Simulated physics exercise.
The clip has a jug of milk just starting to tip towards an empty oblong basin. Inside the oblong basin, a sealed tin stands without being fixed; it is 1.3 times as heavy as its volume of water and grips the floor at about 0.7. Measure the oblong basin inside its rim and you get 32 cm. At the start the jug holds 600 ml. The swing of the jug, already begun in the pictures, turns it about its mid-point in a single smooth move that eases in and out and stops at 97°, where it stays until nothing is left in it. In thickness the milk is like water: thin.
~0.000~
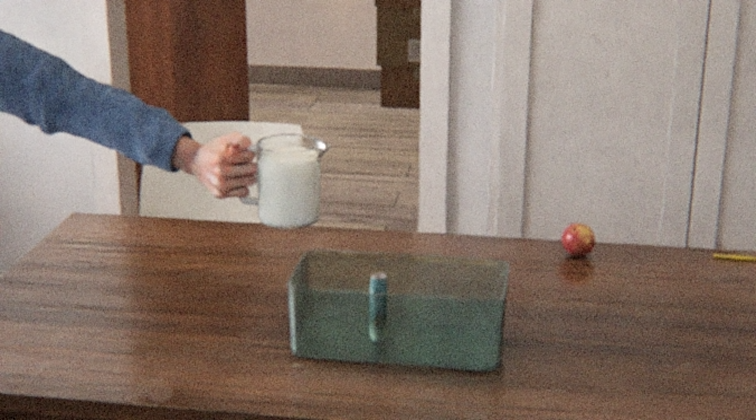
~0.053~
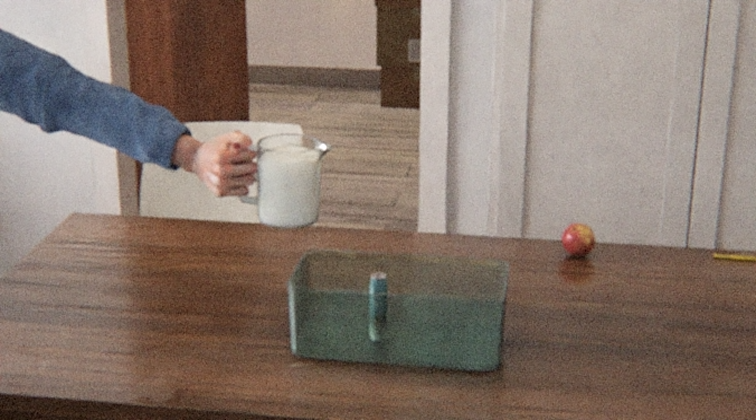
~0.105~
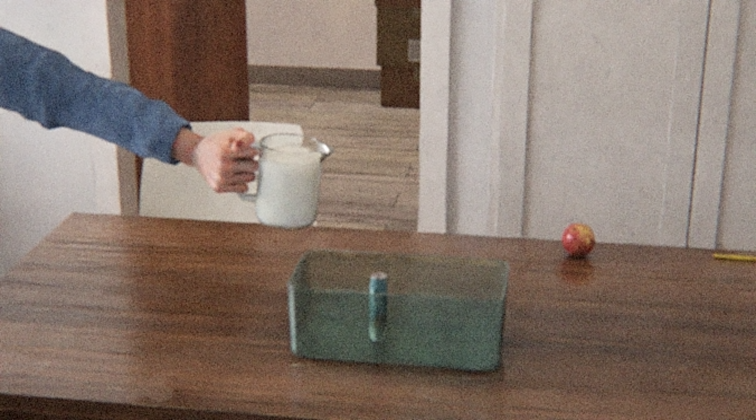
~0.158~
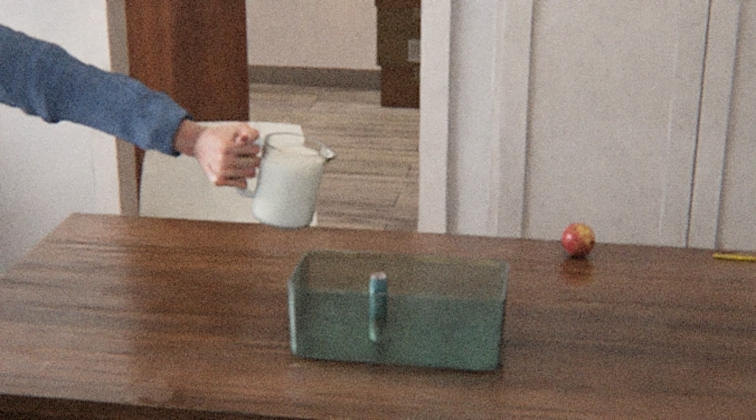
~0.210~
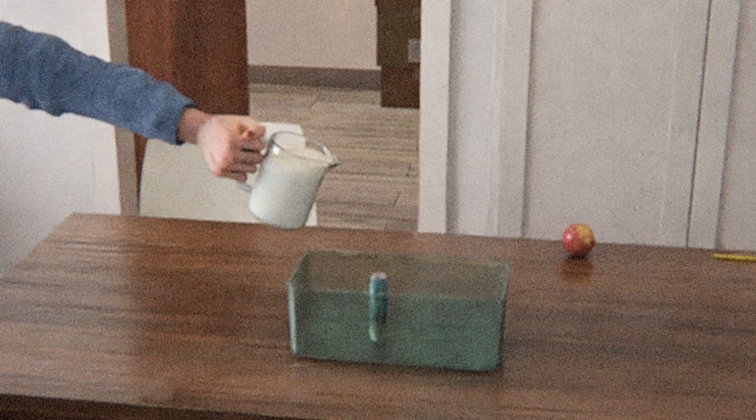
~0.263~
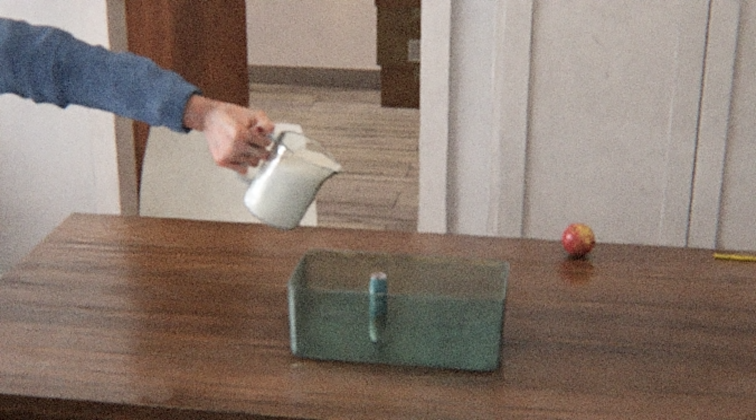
A hand reaching in from the left in a blue sleeve holds a clear glass jug of milk nearly still, then smoothly tilts it rightward, its spout lowering. Below it, a greenish see-through oblong basin with a small upright tin inside rests on a brown wooden table, a red apple and a yellow object to the right. The steady view looks slightly down across the room towards pale panelled doors and an opening.
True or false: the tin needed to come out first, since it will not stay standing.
True.
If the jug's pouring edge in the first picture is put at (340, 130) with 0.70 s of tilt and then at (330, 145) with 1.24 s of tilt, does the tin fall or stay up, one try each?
Trial 1 - tin stays standing; trial 2 - tin tips.
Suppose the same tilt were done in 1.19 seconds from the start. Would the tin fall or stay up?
It tumbles over, then.
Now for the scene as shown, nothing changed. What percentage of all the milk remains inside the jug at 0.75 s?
28 per cent or thereabouts.
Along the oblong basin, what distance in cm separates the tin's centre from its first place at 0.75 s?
It has moved some 0 cm.
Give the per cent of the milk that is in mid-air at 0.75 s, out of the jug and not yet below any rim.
Some 20 per cent.
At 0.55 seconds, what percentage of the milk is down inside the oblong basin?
Roughly 10 per cent.
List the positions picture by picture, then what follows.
Tilt 0°; pouring edge (331, 147); surface from (260, 153) to (319, 156); the oblong basin's rim runs from (297, 269) to (506, 282); the tin's top is at (379, 279), in the first picture.
Tilt 1°; pouring edge (332, 148); surface from (261, 152) to (320, 156), in the second picture.
Tilt 5°; pouring edge (334, 151); surface from (263, 152) to (322, 157), in the third picture.
Tilt 11°; pouring edge (337, 156); surface from (265, 154) to (325, 158), in the fourth picture.
Tilt 20°; pouring edge (341, 163); surface from (264, 161) to (332, 160), in the fifth picture.
Tilt 29°; pouring edge (344, 172); surface from (261, 168) to (340, 165), in the sixth picture.
After 0.55 s the tilt is 85° and 69 per cent is still to pour; the tin stands where it began.
After 0.75 s the tilt is 97° and 27 per cent is still to pour; the tin stands where it began.
After 0.97 s the tilt is 97° and 9 per cent is still to pour; the tin lies on its side.
After 1.21 s the tilt is 97° and 3 per cent is still to pour; the tin lies on its side.
In the end the tin lies on its side.
